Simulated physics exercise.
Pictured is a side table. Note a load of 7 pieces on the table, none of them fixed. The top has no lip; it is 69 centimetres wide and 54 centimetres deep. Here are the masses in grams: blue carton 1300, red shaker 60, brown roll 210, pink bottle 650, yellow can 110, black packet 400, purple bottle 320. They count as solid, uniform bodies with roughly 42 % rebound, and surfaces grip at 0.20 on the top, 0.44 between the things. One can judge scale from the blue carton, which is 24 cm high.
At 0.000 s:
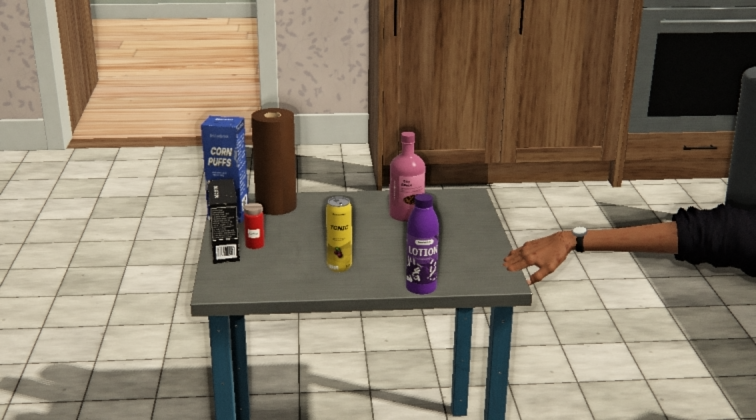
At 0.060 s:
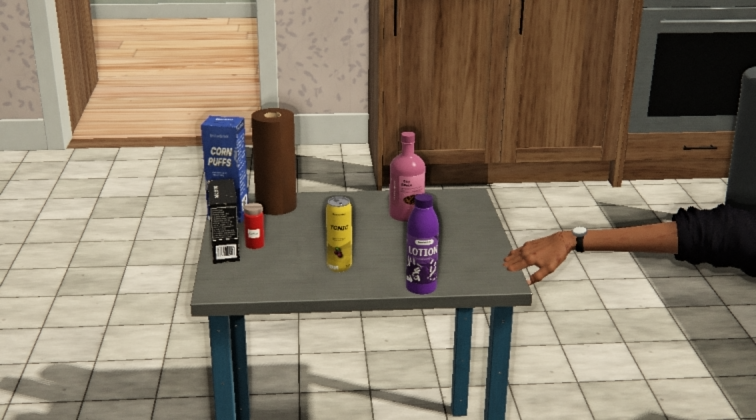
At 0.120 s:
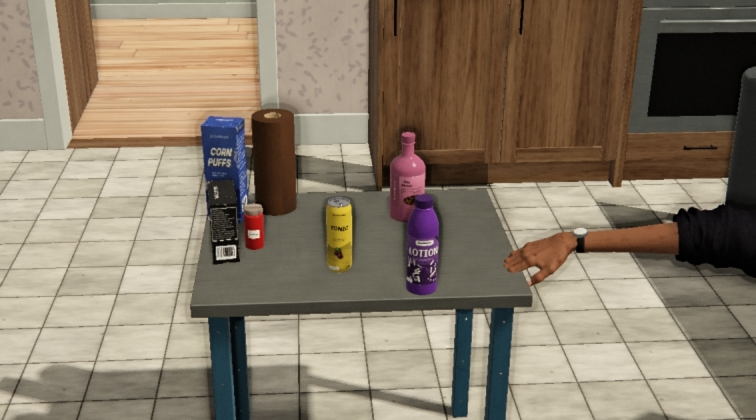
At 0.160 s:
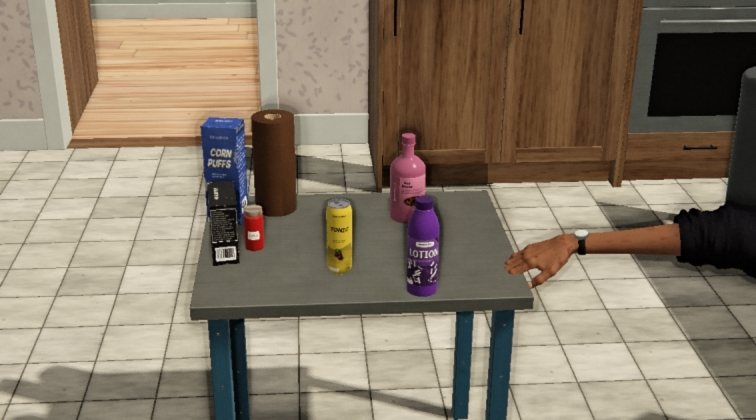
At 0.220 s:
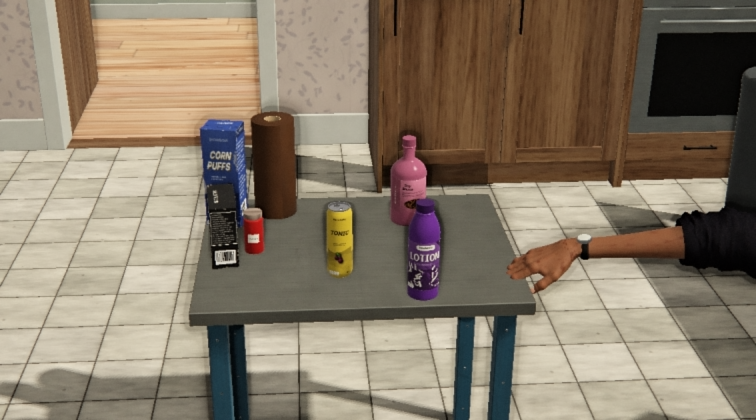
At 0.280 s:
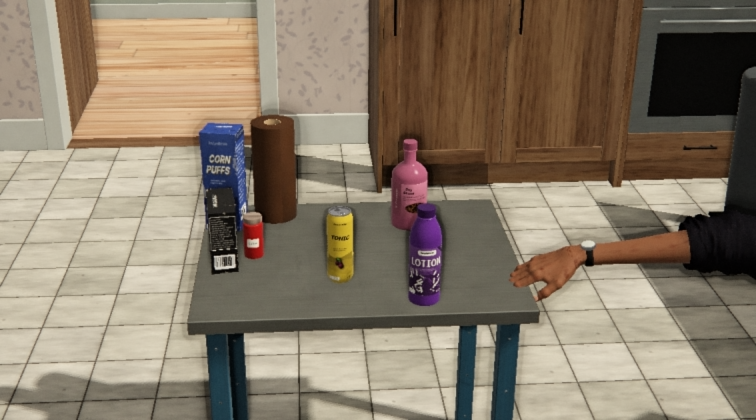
At the start, a hand rests at the right edge of a grey side table holding a blue carton, a brown roll, bottles and other small items, all still. Then the table slides slightly toward the viewer, the hand moving with it and the items riding along, still upright.
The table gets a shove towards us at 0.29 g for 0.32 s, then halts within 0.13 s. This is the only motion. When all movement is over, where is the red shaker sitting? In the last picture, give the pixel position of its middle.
I would say it sits at (250, 277).
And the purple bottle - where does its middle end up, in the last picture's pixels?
In the last picture it sits around (437, 301).
By 0.38 s, table along by 15 cm; red shaker 5 cm from its spot near (252, 247); purple bottle 5 cm from its spot; blue carton 5 cm from its spot.
By 0.58 s, table along by 20 cm.
By 0.68 s, table along by 20 cm; red shaker 2 cm from its spot near (250, 276); purple bottle 3 cm from its spot; pink bottle 3 cm from its spot.
When it is over (1.4 s), all 7 within 5 cm of the start. End places, in pixels of the last picture, red shaker near (250, 277).
